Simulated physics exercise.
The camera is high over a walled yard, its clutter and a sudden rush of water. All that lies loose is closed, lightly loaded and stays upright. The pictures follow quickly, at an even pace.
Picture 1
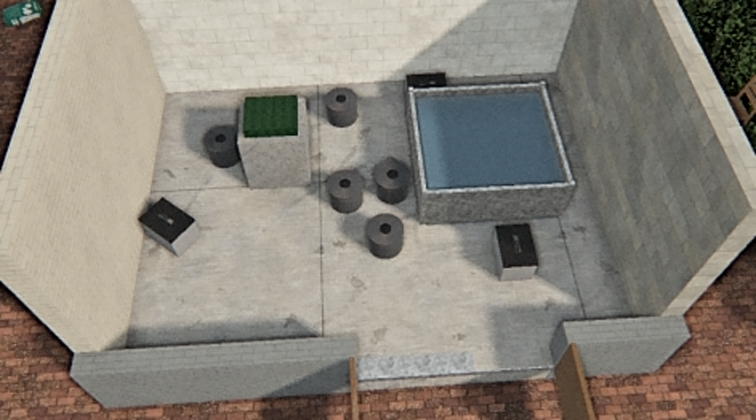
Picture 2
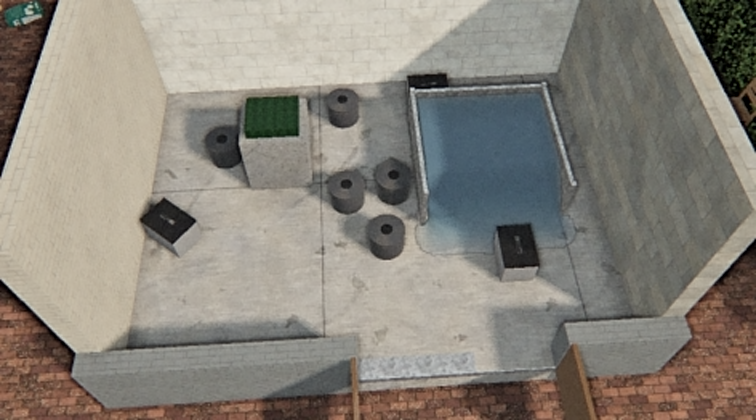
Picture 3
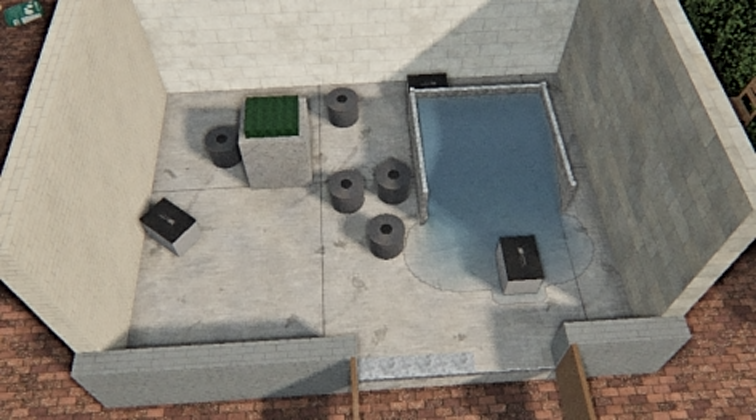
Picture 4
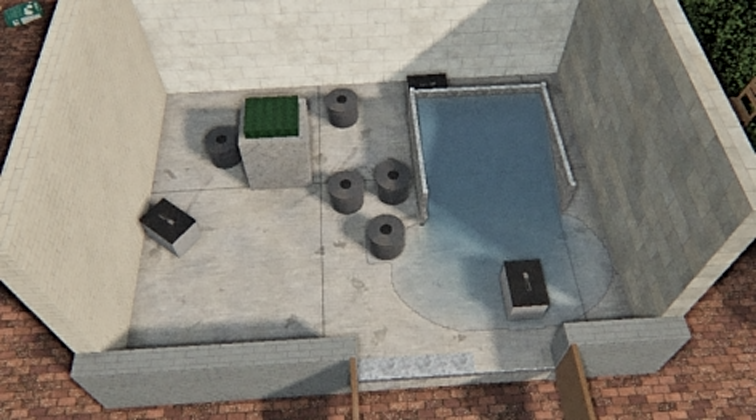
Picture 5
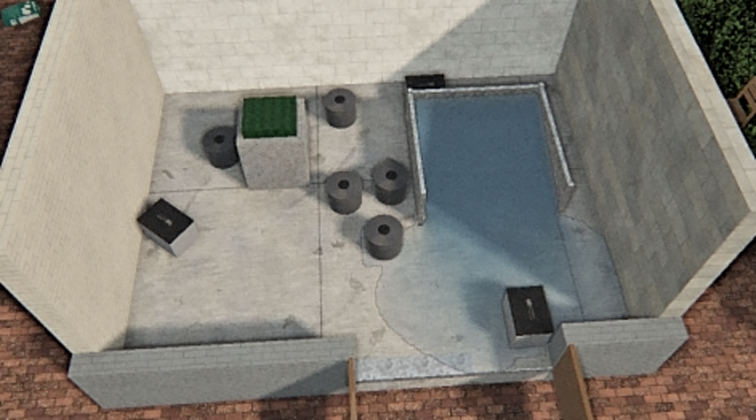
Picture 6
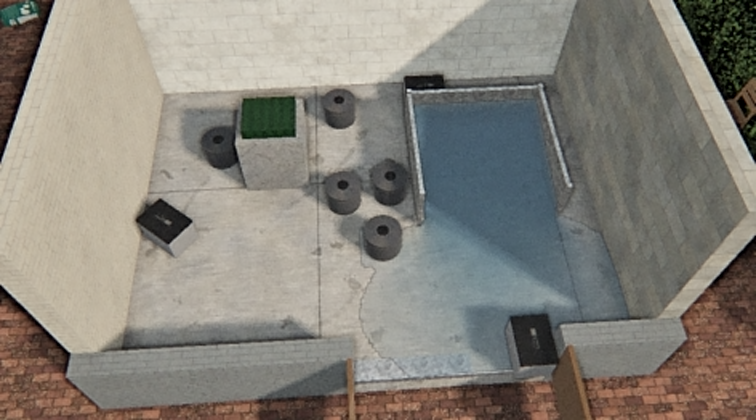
Water spreads from an opened pool across a walled yard, pushing one black-topped box toward the viewer.
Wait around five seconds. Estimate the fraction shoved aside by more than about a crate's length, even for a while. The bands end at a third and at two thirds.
That comes to not even a third.
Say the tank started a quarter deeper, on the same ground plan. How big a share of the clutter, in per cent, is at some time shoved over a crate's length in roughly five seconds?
I make it 10 per cent.
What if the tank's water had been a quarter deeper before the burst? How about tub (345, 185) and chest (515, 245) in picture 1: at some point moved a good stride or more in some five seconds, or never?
In turn: Less than that, that far or more.
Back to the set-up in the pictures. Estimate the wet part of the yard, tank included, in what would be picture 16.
Near 40 in a hundred.
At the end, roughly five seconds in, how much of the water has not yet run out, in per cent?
Roughly 44 per cent.
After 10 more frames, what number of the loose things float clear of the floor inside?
I count 0.
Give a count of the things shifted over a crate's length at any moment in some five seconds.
The number is 1.
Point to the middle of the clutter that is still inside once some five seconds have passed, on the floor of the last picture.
Near (327, 177).
A moment on, 1 of 8 are well off their spots; 0 afloat.
Next, 1 of 8 are well off their spots; 0 afloat.
Later, 1 of 8 are well off their spots; 0 afloat.
In the end, 1 of 8 are well off their spots, and 1 have been at some point; 0 afloat.
